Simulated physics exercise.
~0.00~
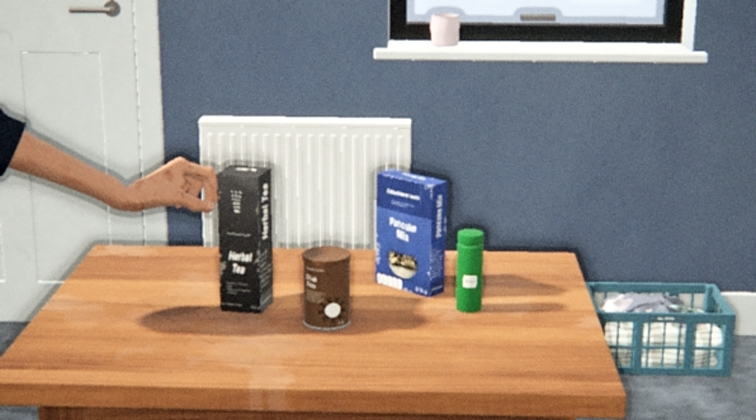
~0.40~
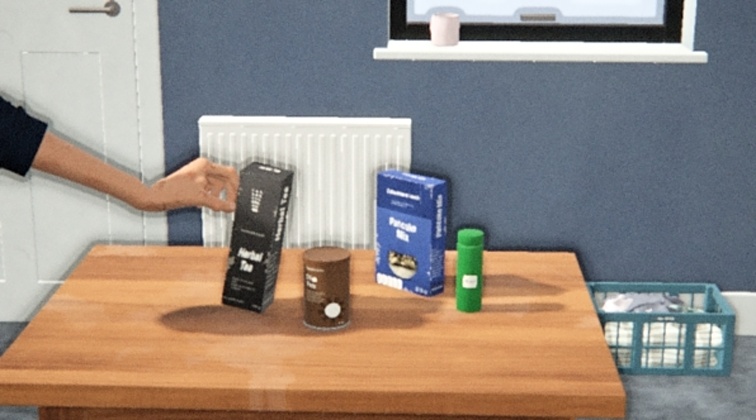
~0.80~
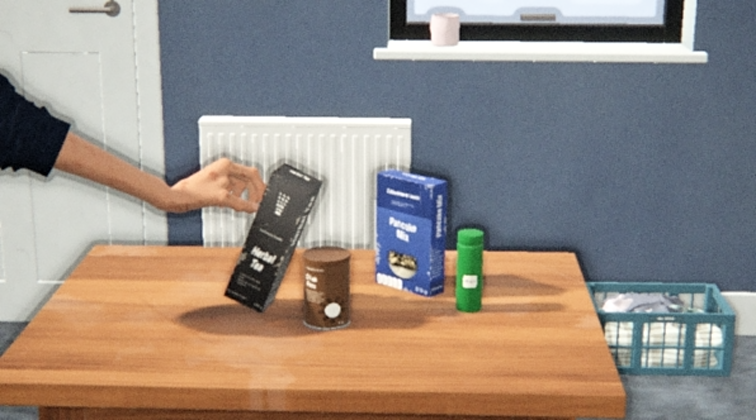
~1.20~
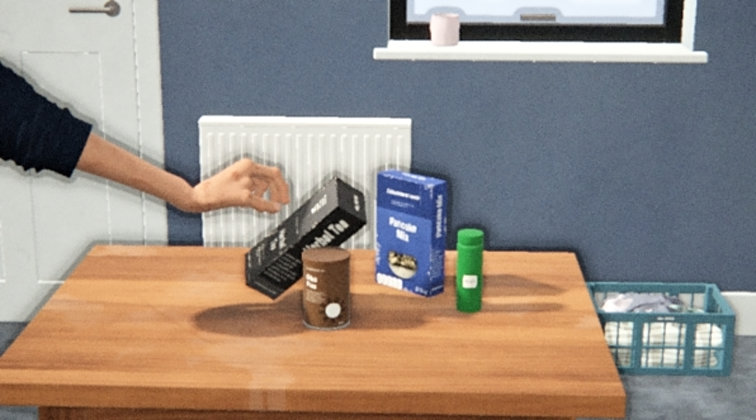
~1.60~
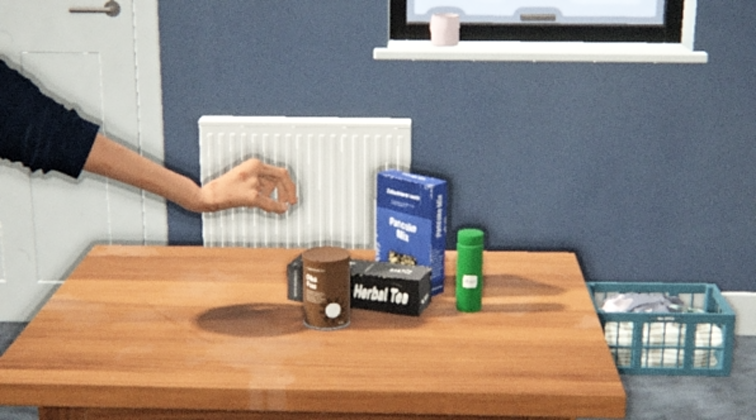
Black herbal tea carton tilting right under a fingertip push, then toppling onto its side behind a brown tin on the table.
